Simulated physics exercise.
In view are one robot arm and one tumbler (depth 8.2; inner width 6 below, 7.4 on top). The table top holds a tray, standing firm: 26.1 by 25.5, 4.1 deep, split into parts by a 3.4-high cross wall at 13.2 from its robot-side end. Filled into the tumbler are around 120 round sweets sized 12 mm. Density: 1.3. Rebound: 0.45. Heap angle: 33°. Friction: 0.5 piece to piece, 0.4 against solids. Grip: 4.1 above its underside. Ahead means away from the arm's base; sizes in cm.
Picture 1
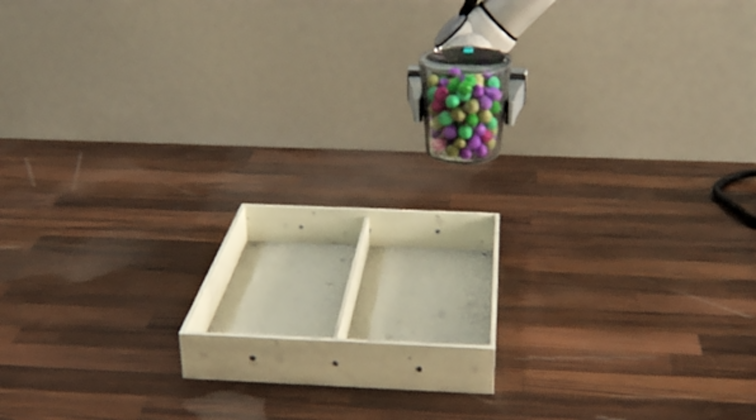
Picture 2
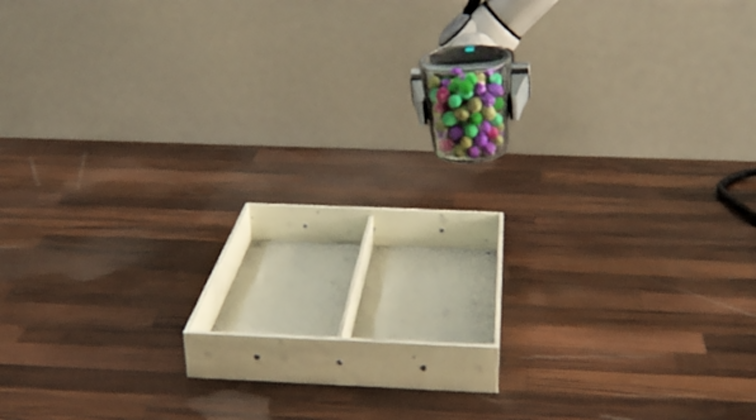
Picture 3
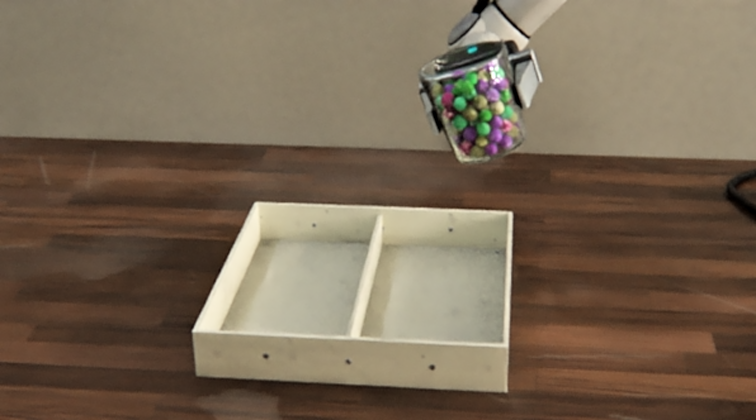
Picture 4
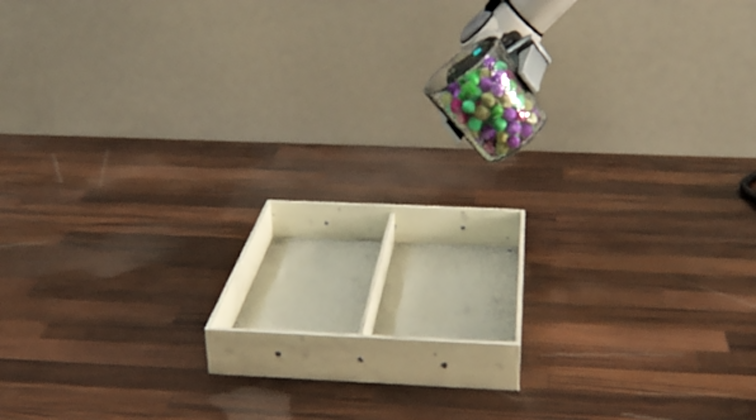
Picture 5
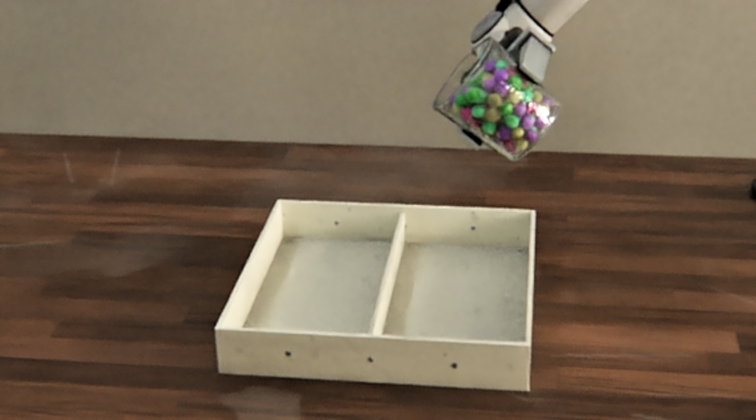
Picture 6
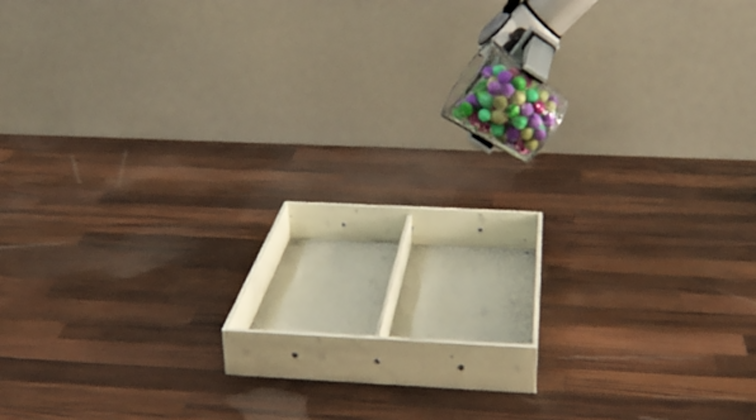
A clear tumbler packed with small multicoloured balls, gripped by a robot arm, starts upright above a wooden table, beyond an empty two-part tray. The arm tilts it gradually, its mouth leaning over to the left, until it lies steeply slanted with the balls shifted but still inside.
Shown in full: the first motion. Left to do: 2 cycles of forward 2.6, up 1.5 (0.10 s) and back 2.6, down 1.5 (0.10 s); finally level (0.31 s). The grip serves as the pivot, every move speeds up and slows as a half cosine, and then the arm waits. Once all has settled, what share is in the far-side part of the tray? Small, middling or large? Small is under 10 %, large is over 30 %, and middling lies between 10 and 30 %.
Middling, between 10 and 30 %.
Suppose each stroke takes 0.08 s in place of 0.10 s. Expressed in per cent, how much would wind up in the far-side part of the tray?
Then about 30 per cent.
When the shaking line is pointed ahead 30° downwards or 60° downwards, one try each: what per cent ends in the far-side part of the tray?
I'd say close to 5 percent for the first and close to 0 percent for the second.
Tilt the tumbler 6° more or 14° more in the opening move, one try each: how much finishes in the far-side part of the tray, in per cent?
Estimates: 25 % then 30 %.
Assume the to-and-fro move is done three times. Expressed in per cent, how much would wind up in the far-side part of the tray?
That share would be near 25 percent.
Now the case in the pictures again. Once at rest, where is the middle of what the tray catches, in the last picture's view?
Roughly at (351, 293) in the last picture.
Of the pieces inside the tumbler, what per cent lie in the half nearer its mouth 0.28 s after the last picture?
Near 45 %.
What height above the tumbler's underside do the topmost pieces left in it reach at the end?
Height at rest: Approx. 7.5 cm.
Then, 0.28 s on, tilted 56° forward, highest piece 24 above the table; 106 in the tumbler, 2 in the far-side part, 13 in flight or on a rim.
Then, 0.57 s on, tilted 24° forward, highest piece 24 above the table; 87 in the tumbler, 21 in the far-side part, 10 in the robot-side part, 3 in flight or on a rim.
Then, 0.91 s on, level, highest piece 24 above the table; 87 in the tumbler, 22 in the far-side part, 12 in the robot-side part.
Then, 1.96 s on, level, highest piece 24 above the table; 87 in the tumbler, 22 in the far-side part, 12 in the robot-side part.
In the end, 87 in the tumbler, 22 in the far-side part, 12 in the robot-side part. That is 18 % in the far-side part of the tray.
